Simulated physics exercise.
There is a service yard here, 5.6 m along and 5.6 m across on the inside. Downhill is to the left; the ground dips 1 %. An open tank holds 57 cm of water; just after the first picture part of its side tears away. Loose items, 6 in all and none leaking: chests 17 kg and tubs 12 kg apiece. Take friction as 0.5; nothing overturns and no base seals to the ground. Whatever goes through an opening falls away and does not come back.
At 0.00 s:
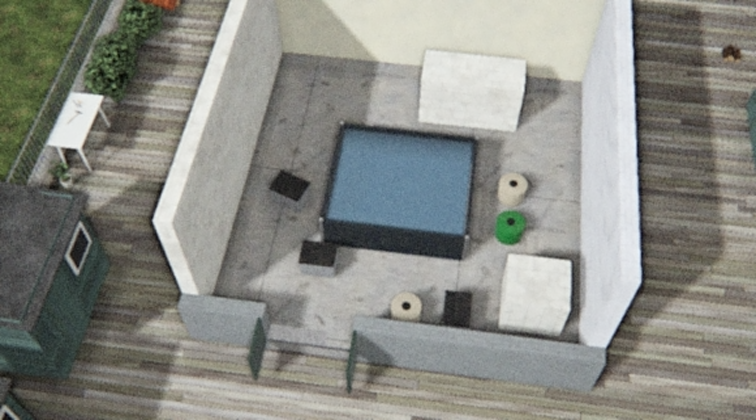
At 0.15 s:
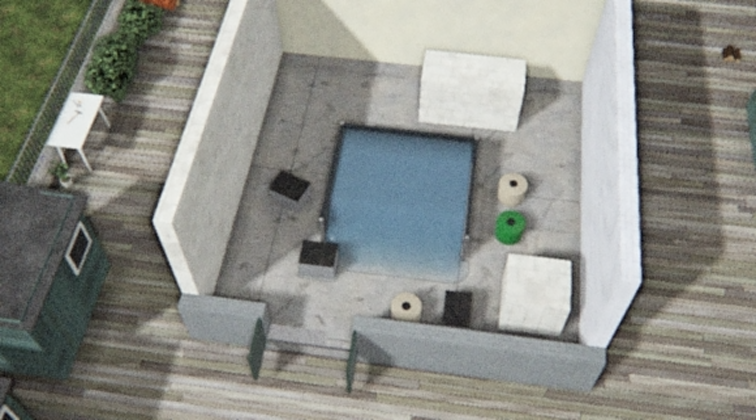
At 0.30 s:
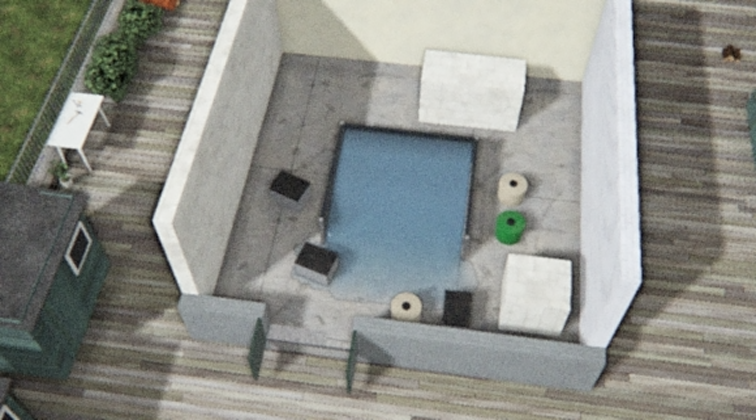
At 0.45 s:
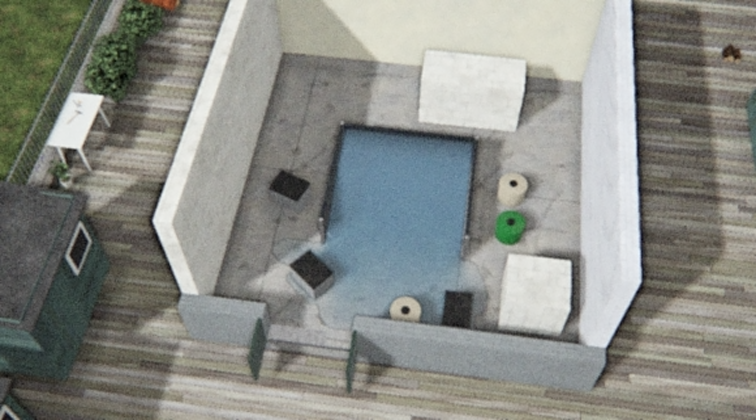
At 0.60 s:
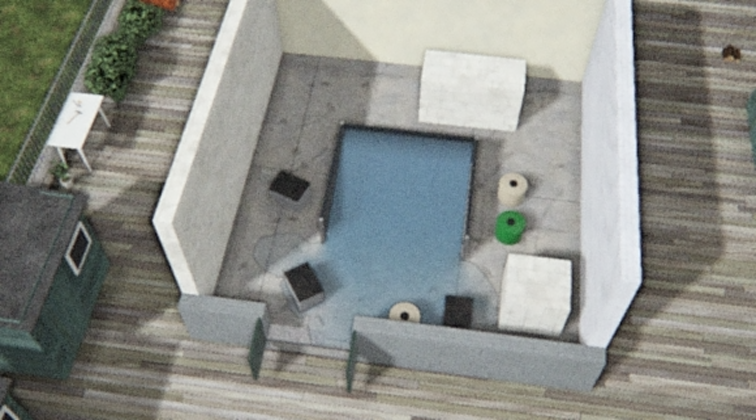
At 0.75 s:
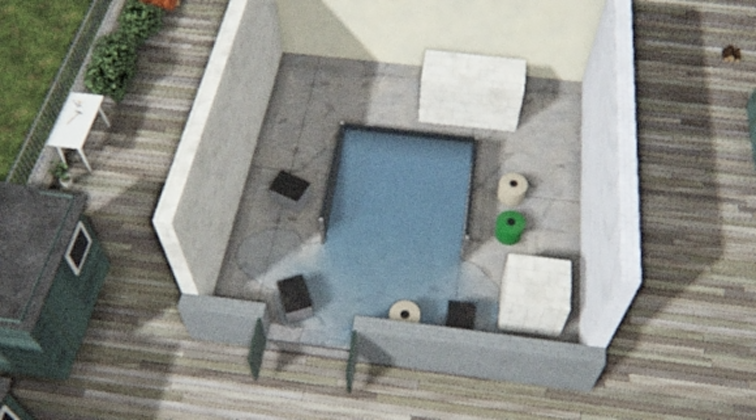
Water pouring from the near side of an open tank, spreading across a walled yard and turning a dark chest near the gateway.
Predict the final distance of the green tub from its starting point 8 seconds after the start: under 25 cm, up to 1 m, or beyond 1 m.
Washed away.
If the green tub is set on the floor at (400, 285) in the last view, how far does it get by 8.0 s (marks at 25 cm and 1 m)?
Observed: Object goes well off.
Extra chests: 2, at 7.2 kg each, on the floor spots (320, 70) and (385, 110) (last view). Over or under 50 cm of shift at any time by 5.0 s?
Order kept: Falls short, falls short.
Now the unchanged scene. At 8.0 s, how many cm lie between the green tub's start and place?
Around 300 cm from the start.
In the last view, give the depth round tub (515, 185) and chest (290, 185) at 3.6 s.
Around 5 cm and 4 cm.
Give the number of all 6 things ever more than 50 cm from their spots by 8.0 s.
4.
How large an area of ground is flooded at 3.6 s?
Somewhere about 20 m2, give or take.
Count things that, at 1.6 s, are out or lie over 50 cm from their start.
The answer is 1.
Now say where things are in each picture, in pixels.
In the first picture, the green tub at (511, 222) rests on the ground; water covers 4.0 m2; 0 of 6 have shifted.
In the second picture, the green tub at (511, 222), on the bottom; 5.0 m2 under water; 0 of 6 have shifted.
In the third picture, the green tub at (511, 222), on the bottom; 6.2 m2 under water; 1 of 6 have shifted.
In the fourth picture, the green tub at (511, 222), on the bottom; water covers 7.4 m2; 2 of 6 have shifted.
In the fifth picture, the green tub at (511, 222) rests on the ground; 8.5 m2 under water; 3 of 6 have shifted.
In the sixth picture, the green tub at (511, 222), on the bottom; water covers 9.3 m2; 3 of 6 have shifted.
After 1.6 s the green tub is near (511, 222), 0.0 m from its start, aground; 0 of 6 are out; 3 afloat.
After 3.6 s the green tub is near (528, 200), 0.5 m from its start, aground; 0 of 6 are out; 2 afloat.
After 5.6 s the green tub is near (561, 124), 2.3 m from its start, aground; 0 of 6 are out; 0 afloat.
After 8.0 s the green tub is near (559, 100), 2.8 m from its start, aground; 0 of 6 are out; 0 afloat.
